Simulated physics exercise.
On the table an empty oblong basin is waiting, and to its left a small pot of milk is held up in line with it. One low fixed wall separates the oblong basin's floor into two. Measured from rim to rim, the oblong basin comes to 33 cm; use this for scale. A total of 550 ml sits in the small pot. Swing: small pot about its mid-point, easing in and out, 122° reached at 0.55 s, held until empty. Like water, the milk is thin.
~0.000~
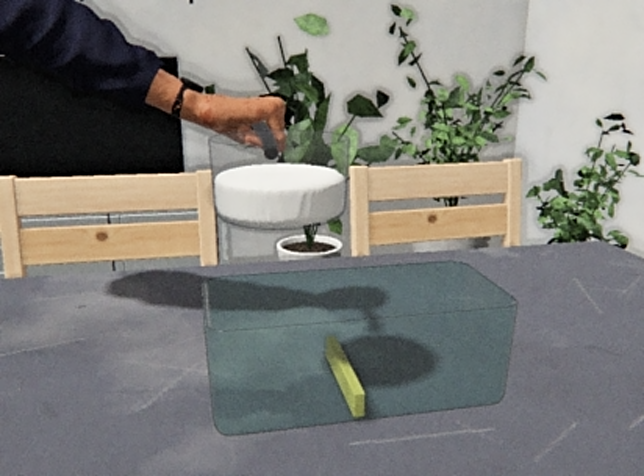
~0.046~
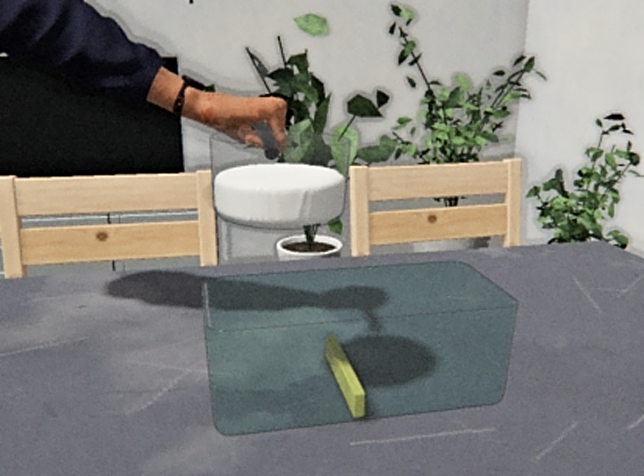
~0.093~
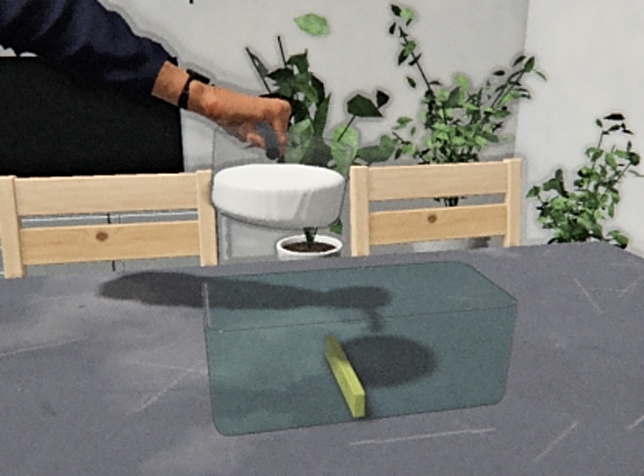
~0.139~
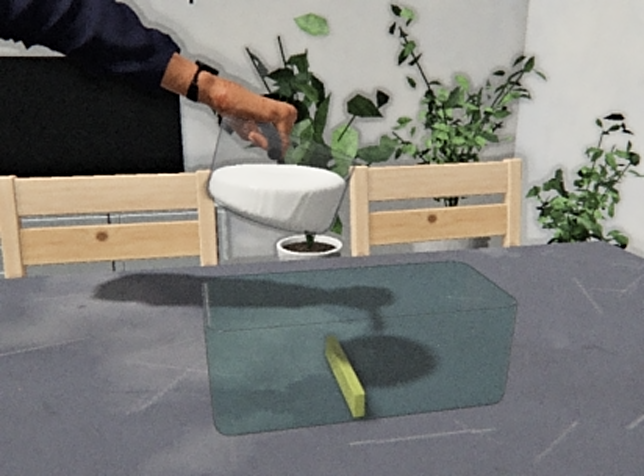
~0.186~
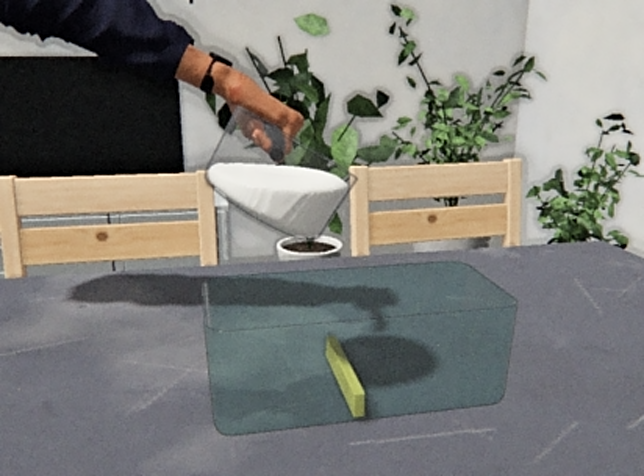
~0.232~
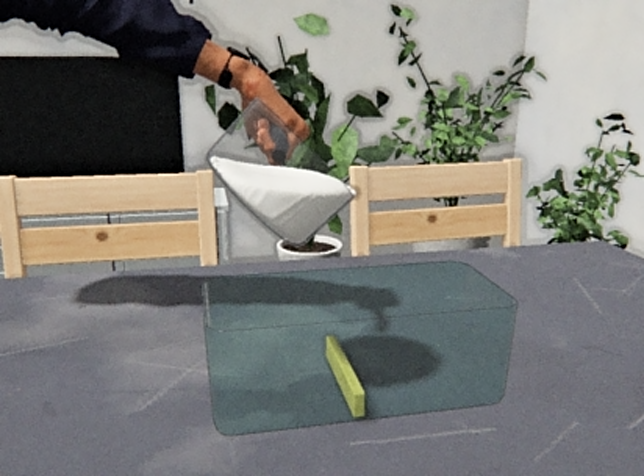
A hand reaching in from the upper left tilts a small clear pot of white milk to the right, slowly at first and then more steeply, the milk shifting toward the lower right rim. Below sits a bluish, see-through oblong basin with a yellow-green upright strip, on a dark grey table. A still camera looks slightly down across the table toward wooden chairs, green plants and a pale wall.
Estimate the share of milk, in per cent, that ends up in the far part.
About 65 per cent.
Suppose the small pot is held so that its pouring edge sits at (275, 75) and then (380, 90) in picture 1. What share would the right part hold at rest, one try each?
It comes to 20 per cent, and then 75 per cent.
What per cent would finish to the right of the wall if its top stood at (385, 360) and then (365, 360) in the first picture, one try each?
In turn about 25 and 50 per cent.
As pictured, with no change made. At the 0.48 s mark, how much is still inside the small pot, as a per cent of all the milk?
At that time about 16 in a hundred parts are still held.
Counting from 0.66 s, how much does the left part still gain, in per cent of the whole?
Close to 6% of the whole.
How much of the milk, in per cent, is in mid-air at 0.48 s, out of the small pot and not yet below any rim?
It comes to about 38 percent.
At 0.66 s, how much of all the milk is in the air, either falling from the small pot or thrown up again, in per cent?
About 6 per cent.
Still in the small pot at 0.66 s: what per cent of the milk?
I reckon near 1 per cent still sits there.
By 0.48 s the tilt is 117° and 16 per cent is still to pour, 1 is left of the wall and 46 right of it.
By 0.66 s the tilt is 122° and 1 per cent is still to pour, 27 is left of the wall and 66 right of it.
By 0.85 s the tilt is 122° and 0 per cent is still to pour, 32 is left of the wall and 66 right of it.
By 1.05 s the tilt is 122° and 0 per cent is still to pour, 33 is left of the wall and 65 right of it.
At rest 33 per cent lies left of the wall, 65 right of it and 2 outside.
